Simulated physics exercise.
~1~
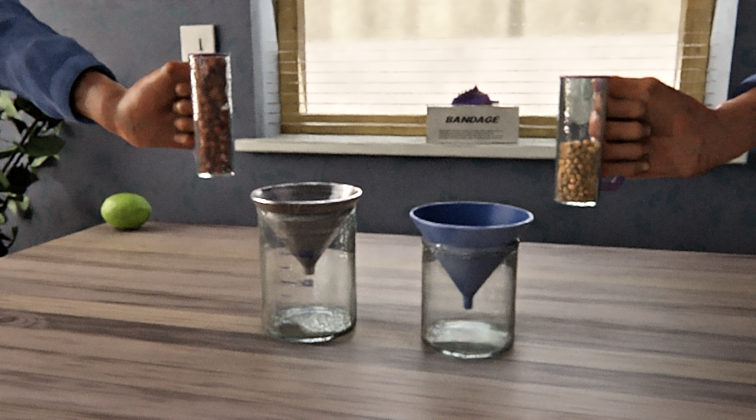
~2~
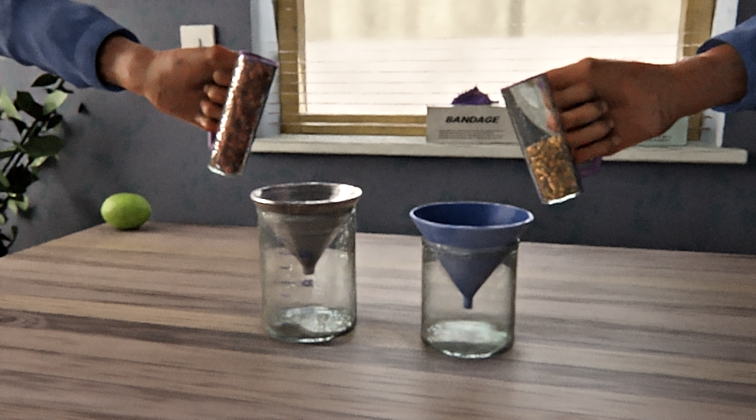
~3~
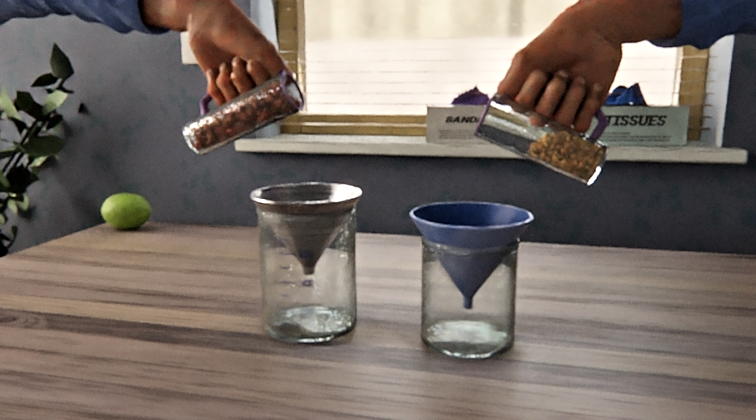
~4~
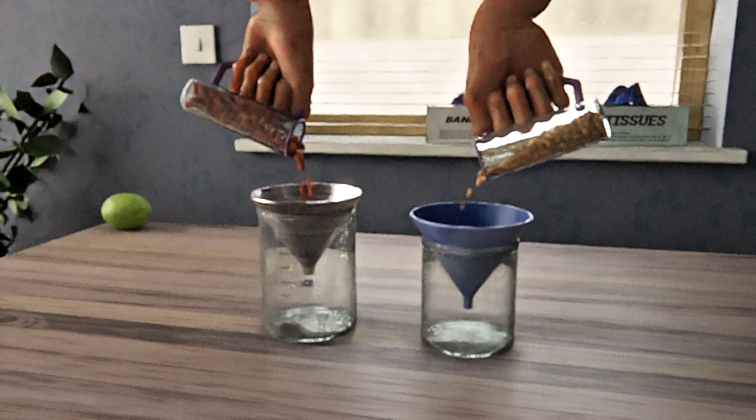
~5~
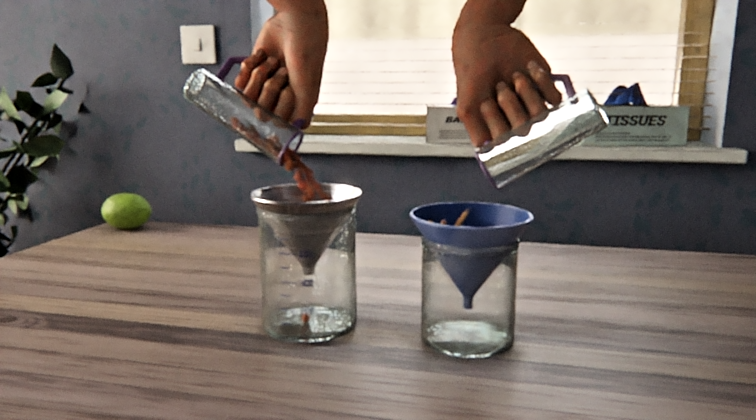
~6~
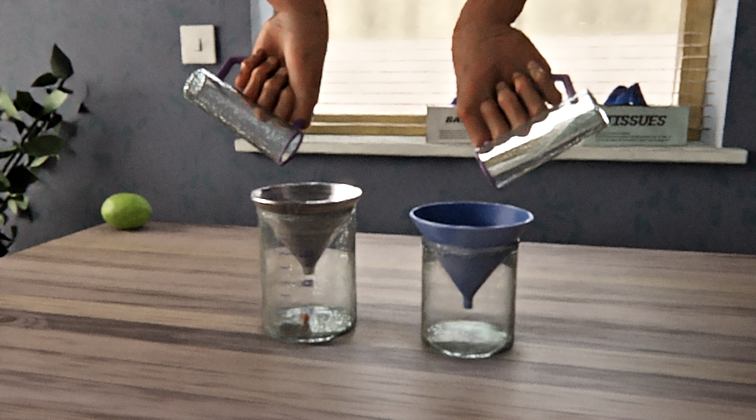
We see two hands tip cups of reddish and tan dry pieces over a grey funnel and a blue funnel set in glass jars, emptying both; at the end, only a few reddish pieces lie in the left jar, and the right jar remains empty.
